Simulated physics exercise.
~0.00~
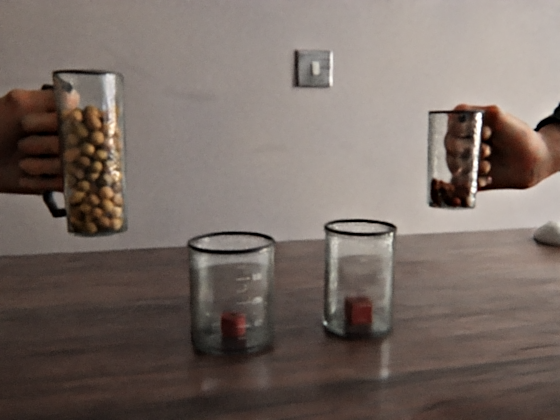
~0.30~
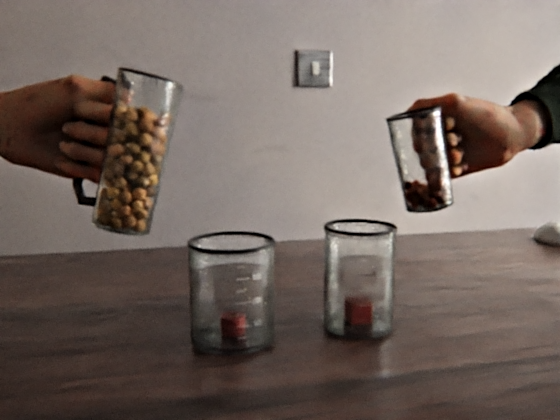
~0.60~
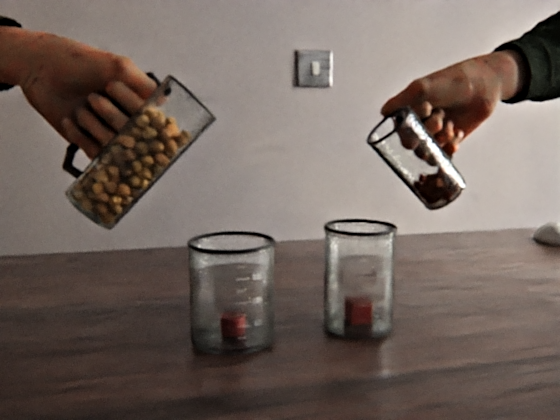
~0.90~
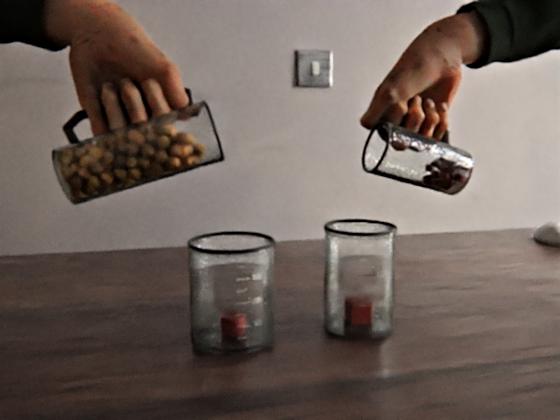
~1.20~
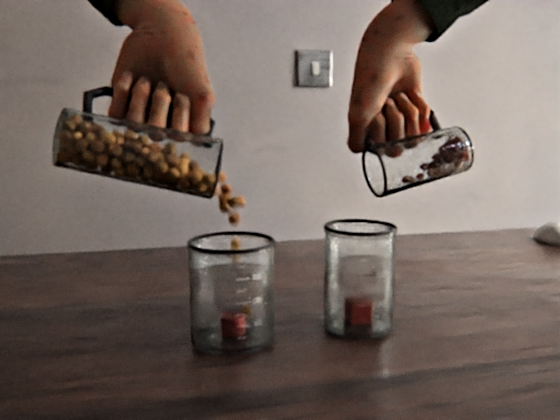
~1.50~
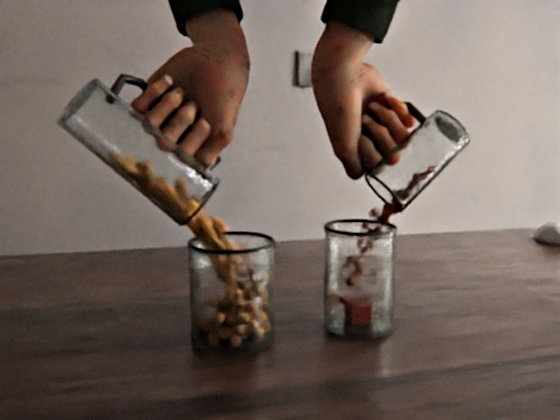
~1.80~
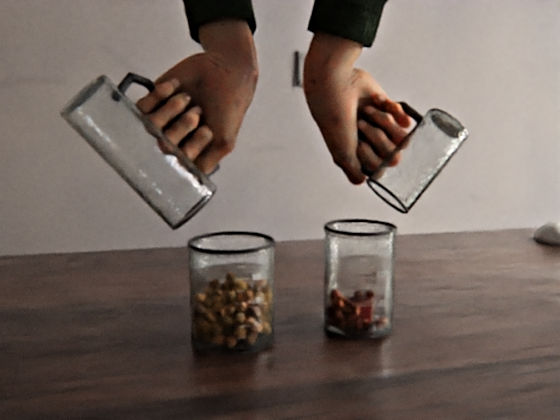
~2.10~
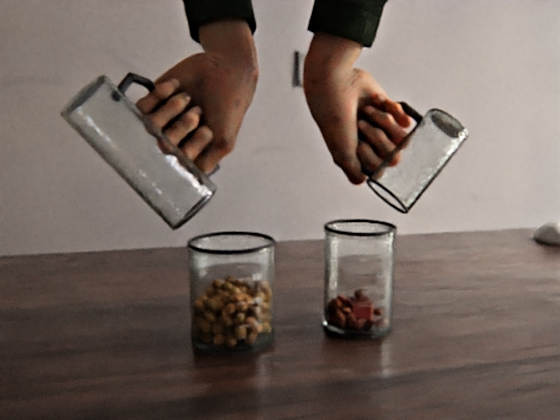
On a dark wooden table against a plain wall with a light switch, two clear beakers stand side by side, each holding a small red block. Two hands hold glass cups above them, the left one well filled with round tan pieces, the right one holding a few reddish-brown pieces. The hands tilt the cups inward until they lie on their sides. Tan pieces spill first on the left, then both cups tip further and pour into the beakers until empty. Finally, the left beaker is about half full with its block hidden, while the right block still shows above a shallow layer.
